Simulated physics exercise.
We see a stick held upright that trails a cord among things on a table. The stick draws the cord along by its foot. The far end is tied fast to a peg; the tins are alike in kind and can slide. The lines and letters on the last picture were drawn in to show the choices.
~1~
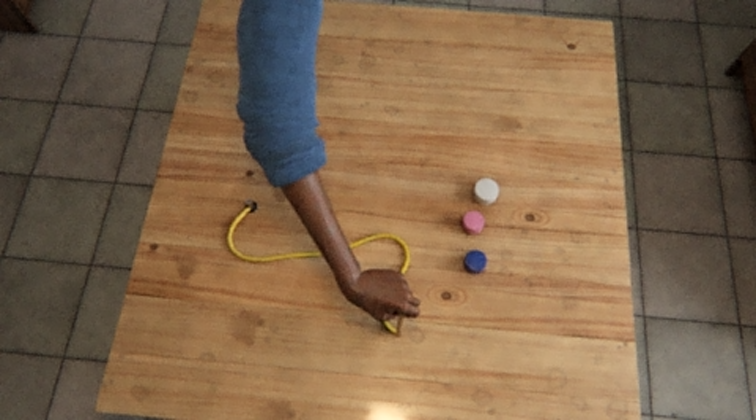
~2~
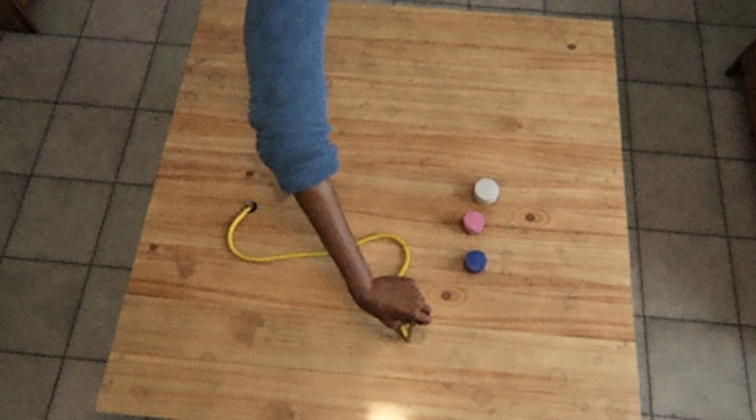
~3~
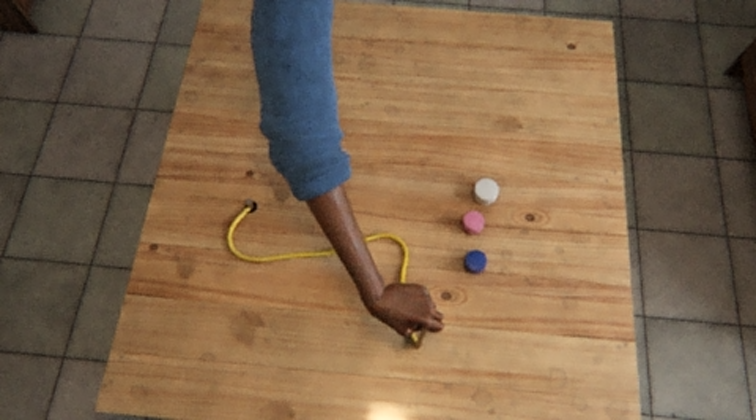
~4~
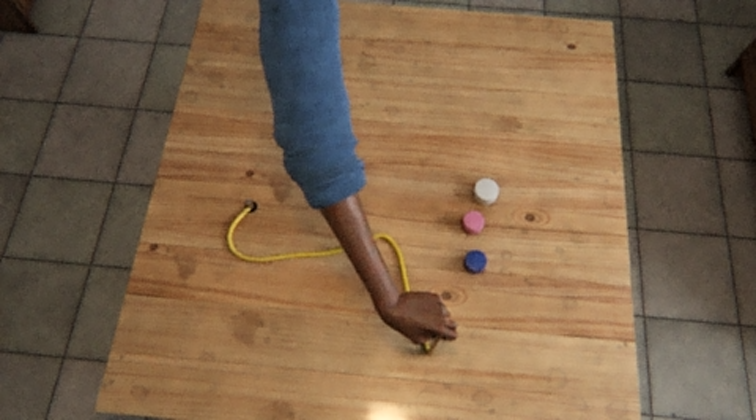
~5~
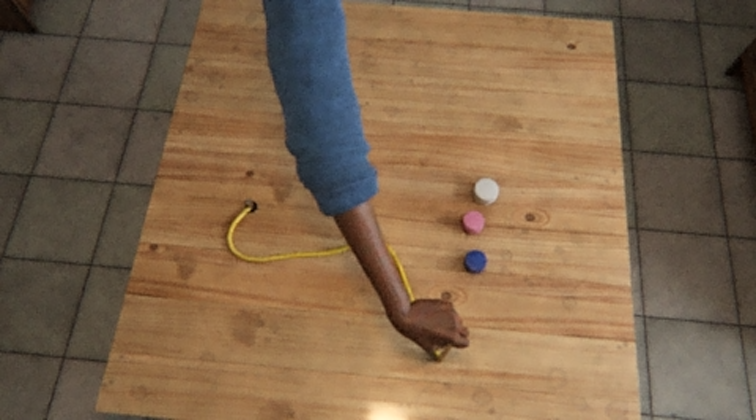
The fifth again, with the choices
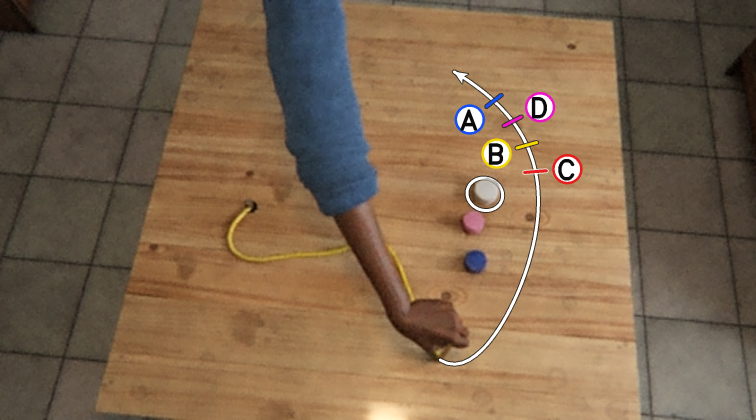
On a wooden table, a hand holding a small upright object draws the end of a yellow cord a short way right and toward the near edge, while white, pink and blue tins stay still to the right.
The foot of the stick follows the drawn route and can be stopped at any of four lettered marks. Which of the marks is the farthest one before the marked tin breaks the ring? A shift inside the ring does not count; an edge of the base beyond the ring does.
B is the last safe stop.
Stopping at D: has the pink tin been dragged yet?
Yes.
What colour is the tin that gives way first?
Blue.
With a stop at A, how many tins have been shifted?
Three.
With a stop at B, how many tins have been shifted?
By then, two.
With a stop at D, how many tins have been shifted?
Three.
On the marked copy, A at (494, 101); B at (527, 145); C at (536, 172); D at (513, 121); the ring at (485, 194); the route from (440, 360) via (538, 212) to (454, 72).
Following B. Soon after the start, foot of the stick (512, 304); white tin (486, 192).
Later, foot of the stick (538, 217); white tin (486, 192).
In the end, foot of the stick (527, 146); white tin (486, 192); pink tin (469, 203); blue tin (450, 212); the white tin is still in its ring.
As for the rest, A drags the ringed tin to (465, 162); C is safe but short; D drags the ringed tin to (475, 174).
